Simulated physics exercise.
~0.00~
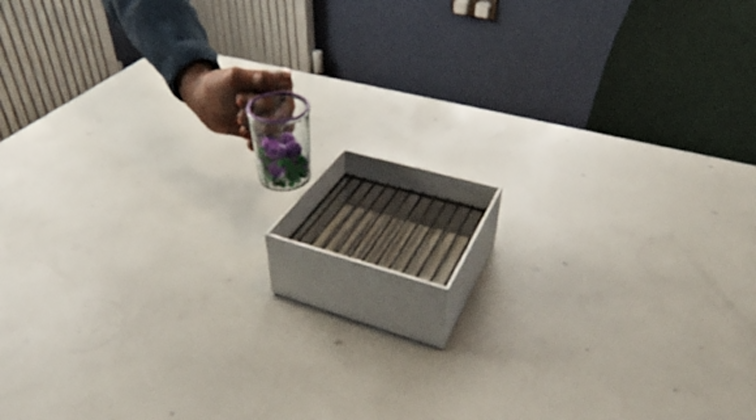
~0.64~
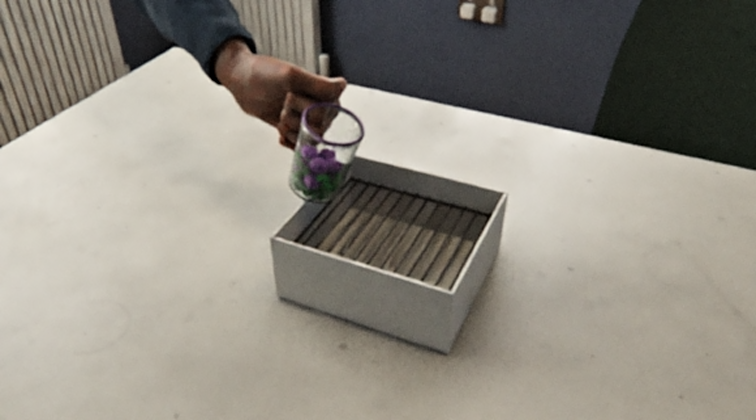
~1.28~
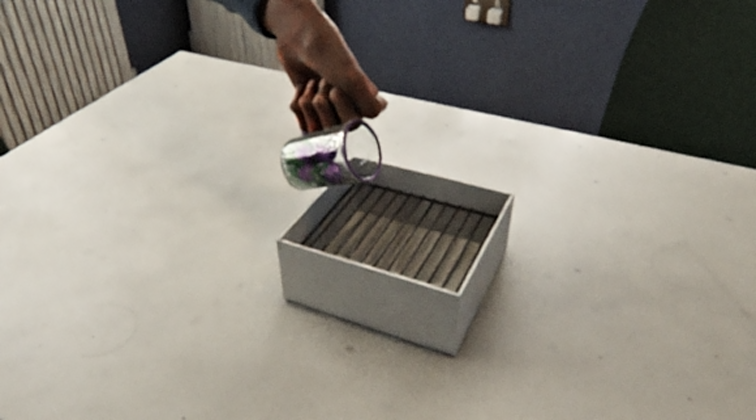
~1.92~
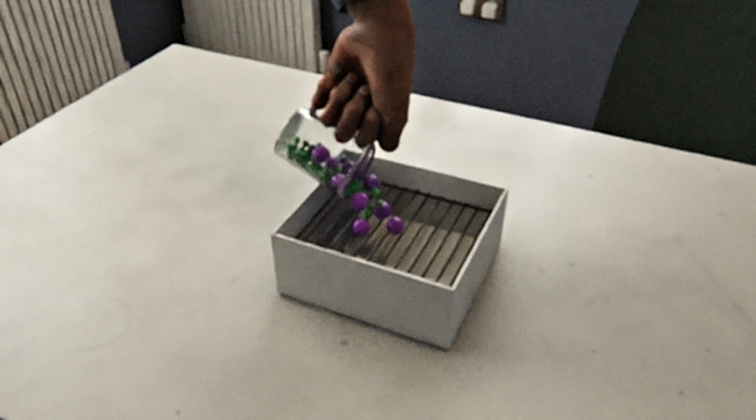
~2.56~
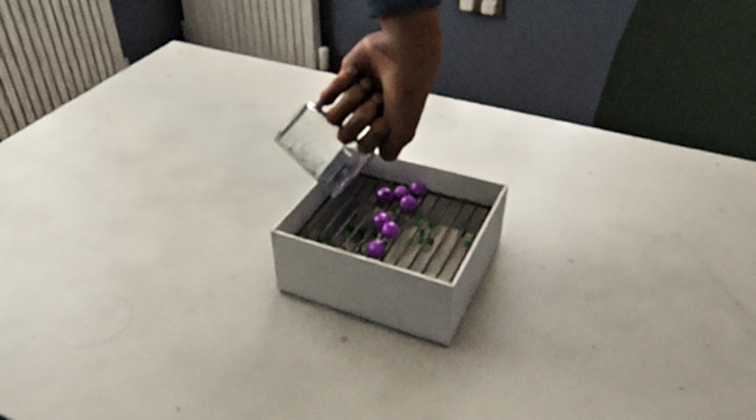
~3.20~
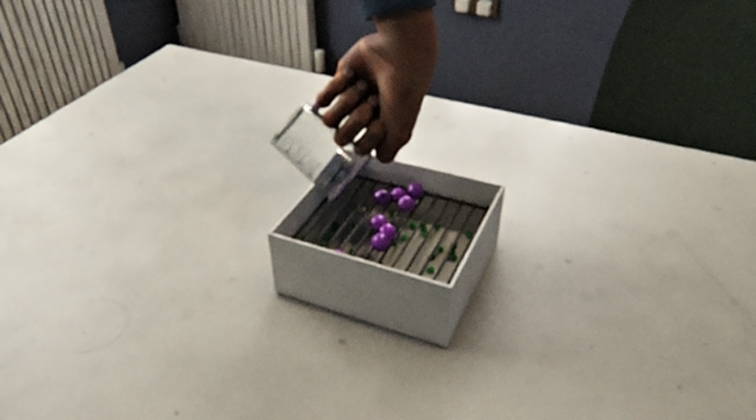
Over a slatted box, a hand tips out a cup; purple balls stay, green bits drop through.
